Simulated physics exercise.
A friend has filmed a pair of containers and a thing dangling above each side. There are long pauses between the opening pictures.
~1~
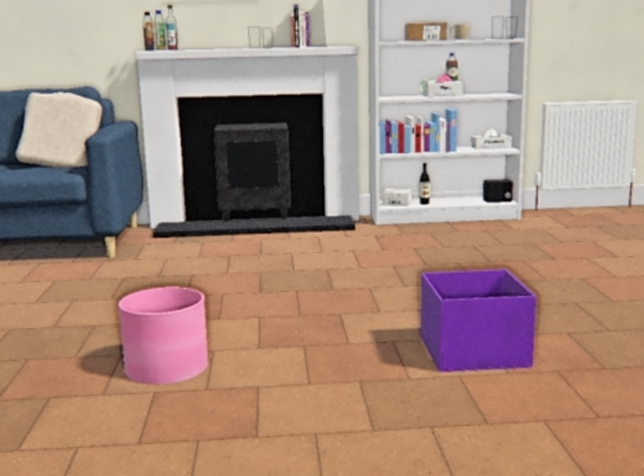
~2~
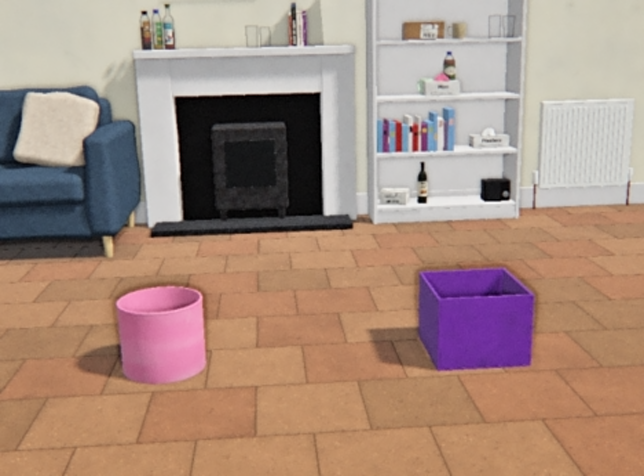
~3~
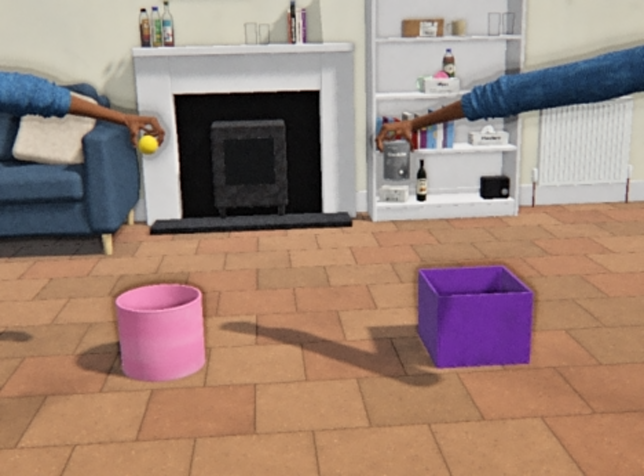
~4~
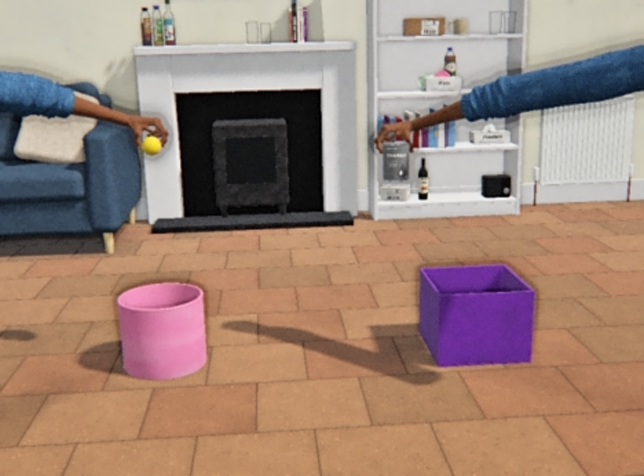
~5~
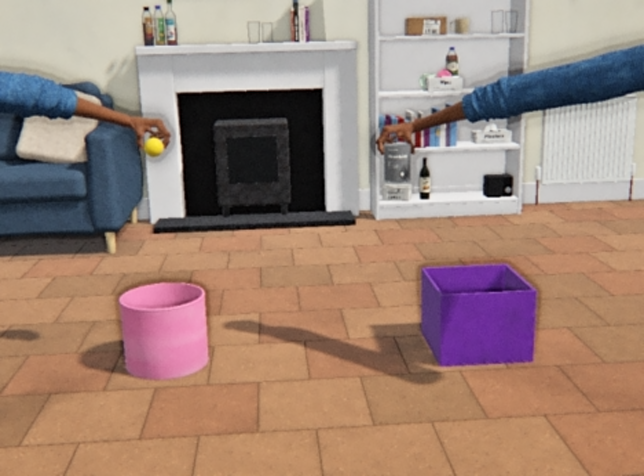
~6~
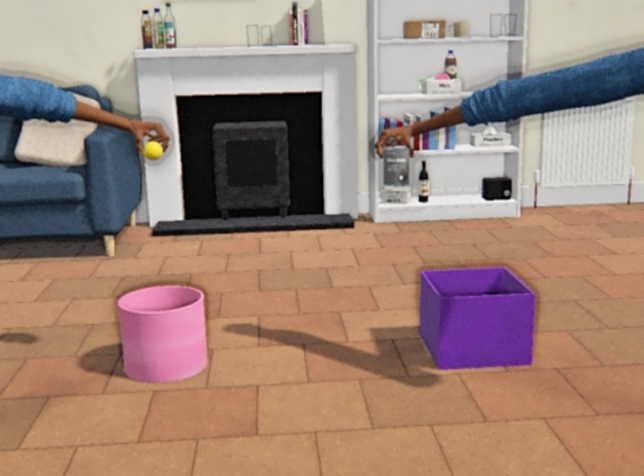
The footage shows a pink bucket and a purple basket on a tiled floor; then two blue-sleeved arms appear from left and right, holding a small yellow object and a grey tin above them, barely moving.
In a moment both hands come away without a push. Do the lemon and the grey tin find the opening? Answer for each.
Here the lemon drops into the container, the grey tin ends up outside.
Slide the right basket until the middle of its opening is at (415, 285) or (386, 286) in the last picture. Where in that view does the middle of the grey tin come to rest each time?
Resting at (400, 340) and (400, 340).
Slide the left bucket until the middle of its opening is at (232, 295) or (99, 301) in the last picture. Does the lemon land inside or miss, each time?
In that order, it ends up outside; misses.
Then, 0.18 s later than the last frame, lemon shifted about its own width near (155, 181); grey tin shifted about its own width near (396, 195).
Then, 0.28 s later than the last frame, lemon dropping near (160, 237); grey tin dropping near (396, 249).
Then, 0.38 s later than the last frame, lemon dropping near (166, 318); grey tin dropping near (397, 327).
When it is over, the lemon lands inside, near (169, 355); the grey tin misses, near (397, 337).
